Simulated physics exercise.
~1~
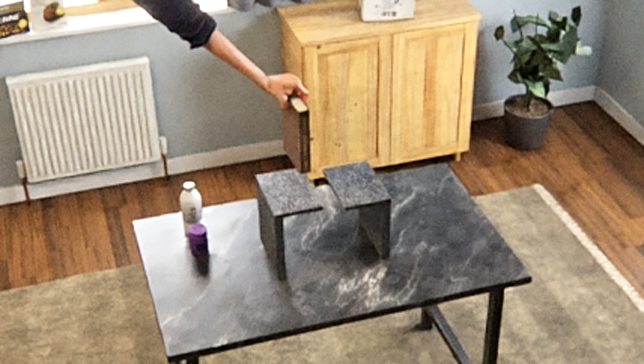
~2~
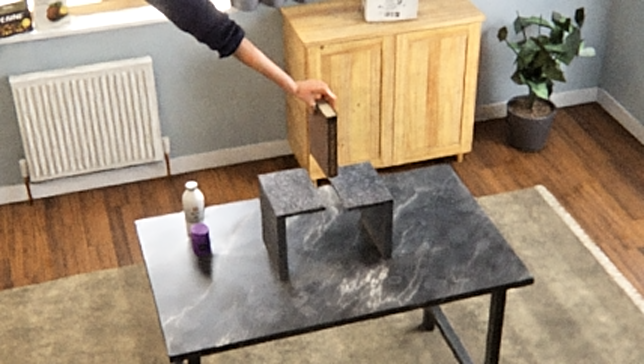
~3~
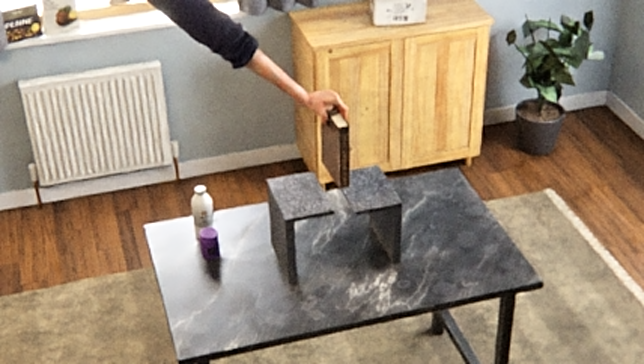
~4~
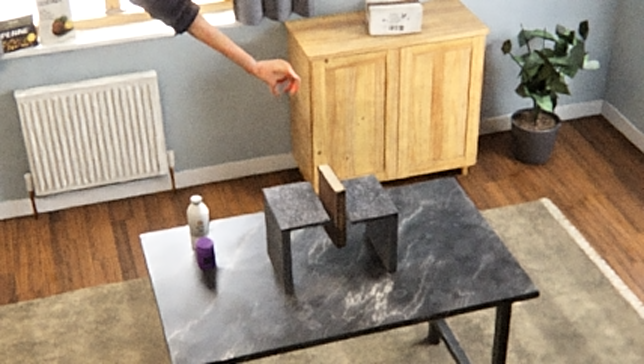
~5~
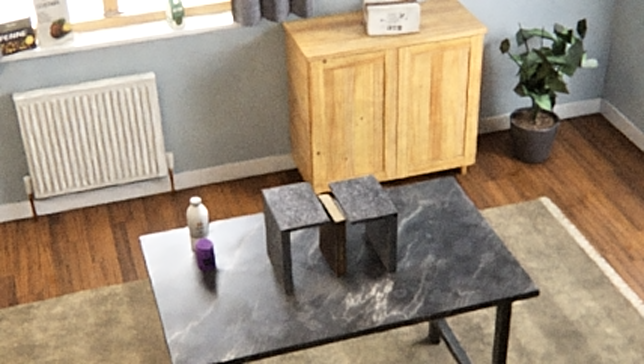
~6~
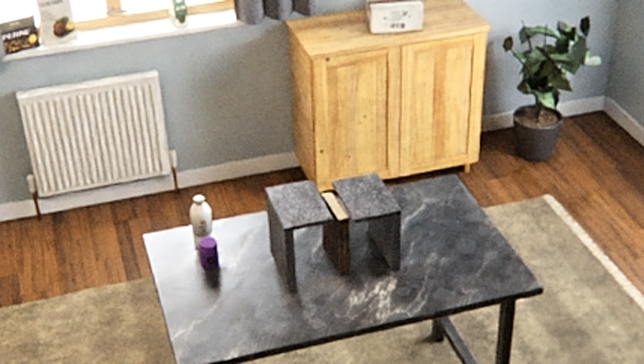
A brown book is held upright by a hand reaching in from above, near a dark stand with a gap in its top, on a black marbled table. A white bottle and a purple jar stand to the left. The hand carries the book to the right and lowers it toward the gap. It then lets go and draws back as the book, still upright, slides down between the two halves of the stand. The book drops further until it rests upright in the gap, its top edge about level with the stand, while the bottle and jar stay in place.
